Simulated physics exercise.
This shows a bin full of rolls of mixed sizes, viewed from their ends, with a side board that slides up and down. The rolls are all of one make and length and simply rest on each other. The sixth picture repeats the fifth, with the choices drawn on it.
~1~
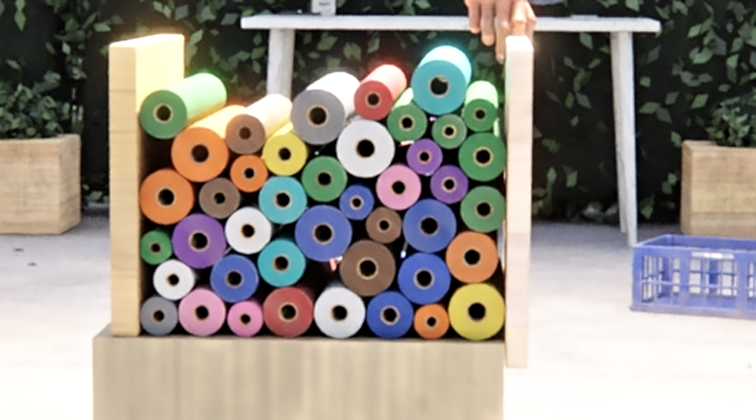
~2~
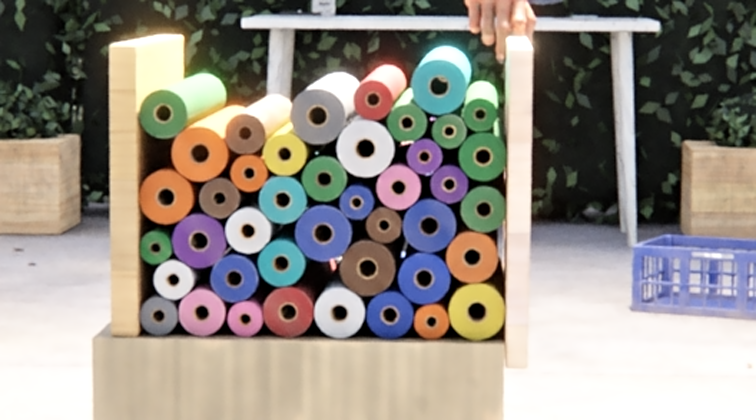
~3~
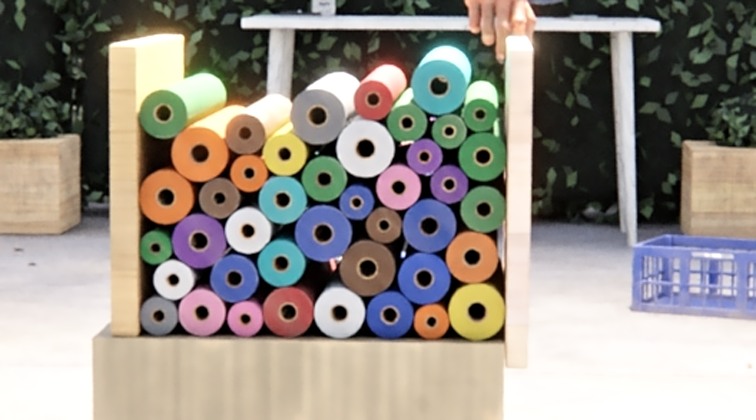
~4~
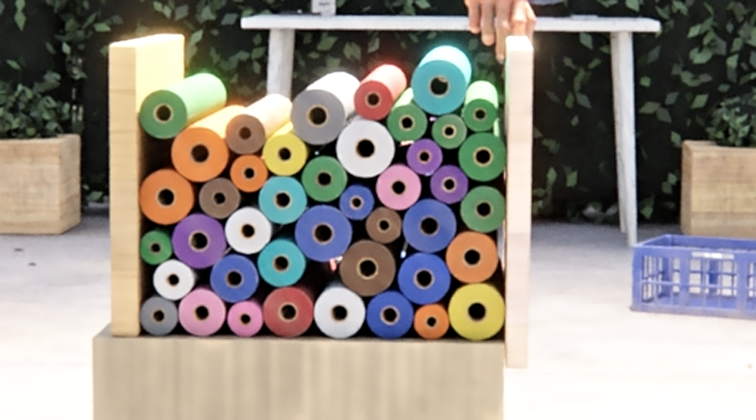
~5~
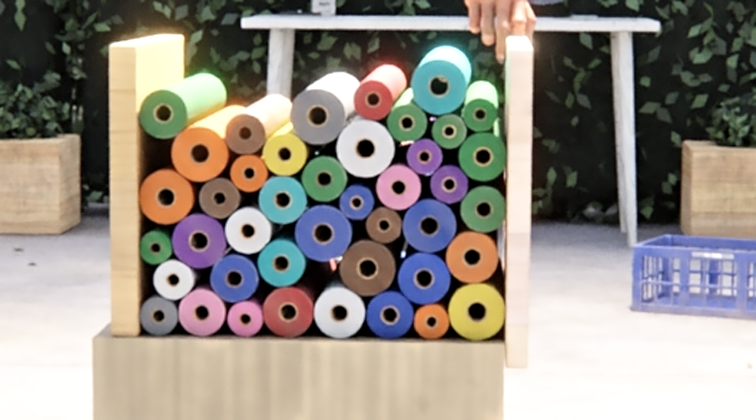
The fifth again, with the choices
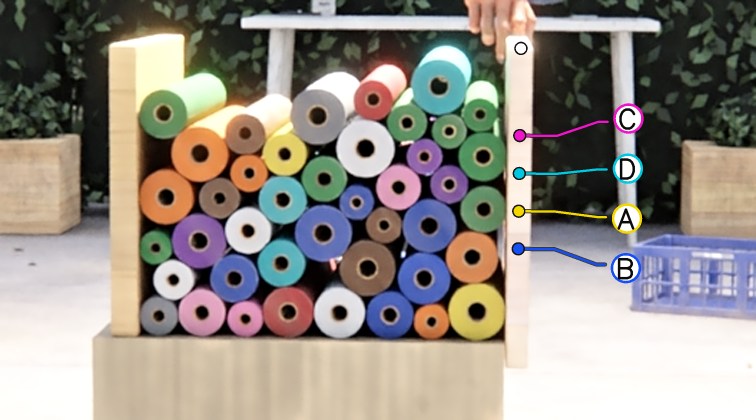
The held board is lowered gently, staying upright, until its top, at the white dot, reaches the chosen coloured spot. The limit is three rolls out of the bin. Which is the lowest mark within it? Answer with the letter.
Slide it to D.
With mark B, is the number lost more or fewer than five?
At B, more than five.
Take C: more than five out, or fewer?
Fewer than five.
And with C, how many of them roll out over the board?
With C, none.
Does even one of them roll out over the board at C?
No, at C.
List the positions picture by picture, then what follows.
The first picture shows a blue roll (357, 203); a brown roll (219, 198); a white roll (365, 148).
The second picture shows a white roll (365, 148); a brown roll (245, 133).
The third picture shows a red roll (373, 99); side board (516, 189).
The fourth picture shows a blue roll (390, 315).
The fifth picture shows a brown roll (367, 268); a blue roll (323, 233); a blue roll (357, 203).
On the marked copy, A at (519, 211); B at (518, 249); C at (520, 135); D at (519, 174); the white dot at (521, 49).
Taking D. A third of the way, top of the board (508, 112).
Two thirds of the way, top of the board (507, 173).
When it is over, top of the board (507, 173), none out over the board.
As for the rest, A four out over the board; B more than three out over the board; C none out over the board.
